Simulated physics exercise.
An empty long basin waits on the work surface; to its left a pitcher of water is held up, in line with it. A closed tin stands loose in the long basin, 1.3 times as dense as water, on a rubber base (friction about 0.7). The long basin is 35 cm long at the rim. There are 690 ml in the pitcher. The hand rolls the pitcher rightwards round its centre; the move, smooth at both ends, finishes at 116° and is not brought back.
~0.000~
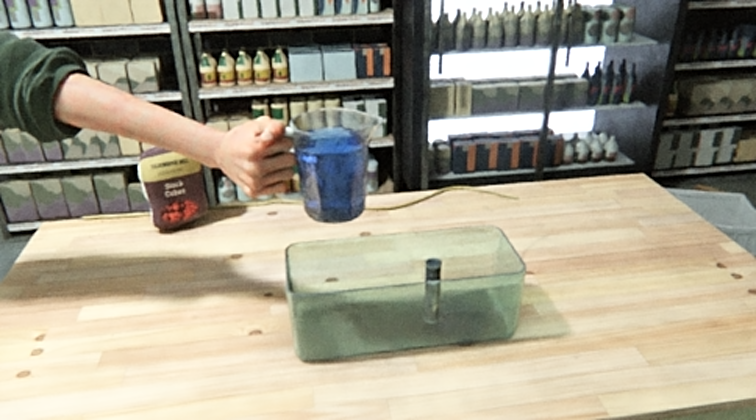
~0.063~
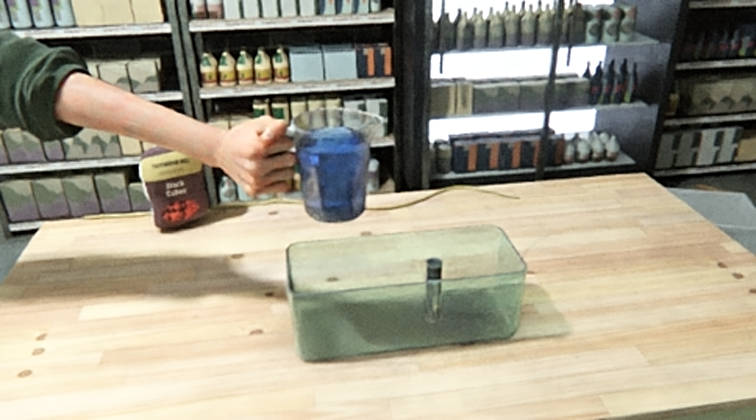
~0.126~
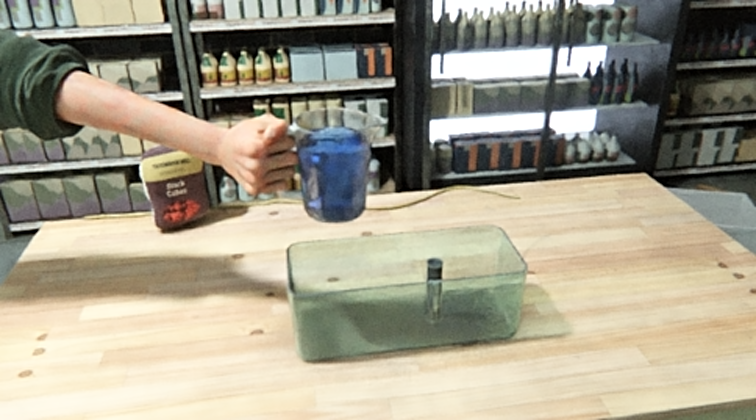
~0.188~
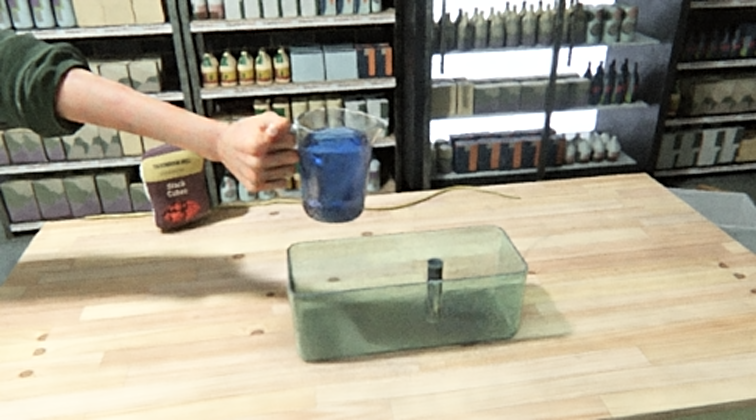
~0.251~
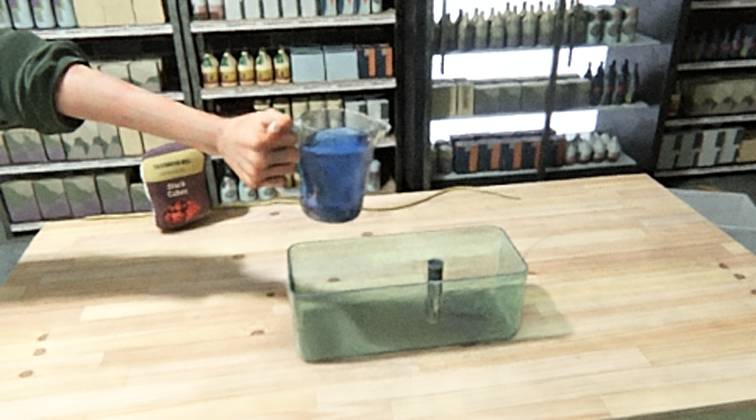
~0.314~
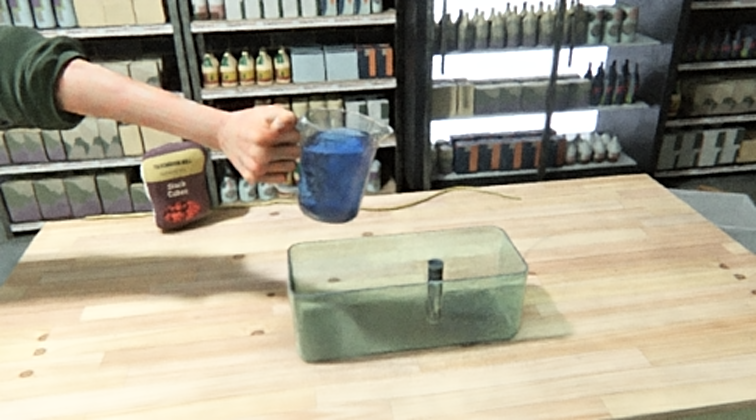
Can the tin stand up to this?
The tin topples.
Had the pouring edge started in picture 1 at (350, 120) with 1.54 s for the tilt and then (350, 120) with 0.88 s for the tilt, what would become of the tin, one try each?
First it stays up; then it remains upright.
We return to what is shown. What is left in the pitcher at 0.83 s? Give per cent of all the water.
Some 82 per cent.
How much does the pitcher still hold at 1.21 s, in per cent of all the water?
About 22 per cent.
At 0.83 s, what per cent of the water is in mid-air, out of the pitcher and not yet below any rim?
Some 14 per cent.
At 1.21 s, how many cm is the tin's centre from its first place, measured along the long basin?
About 0 cm.
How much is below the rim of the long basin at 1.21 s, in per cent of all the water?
Some 60 per cent.
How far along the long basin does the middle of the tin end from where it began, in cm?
Some 6.5 cm.
Then, 0.83 s in, the tilt is 65° and 82 per cent is still to pour; the tin stands where it began.
Then, 1.21 s in, the tilt is 104° and 22 per cent is still to pour; the tin stands where it began.
Then, 1.61 s in, the tilt is 116° and 0 per cent is still to pour; the tin lies on its side.
Then, 2.04 s in, the tilt is 116° and 0 per cent is still to pour; the tin lies on its side.
Finally, the tin lies on its side.
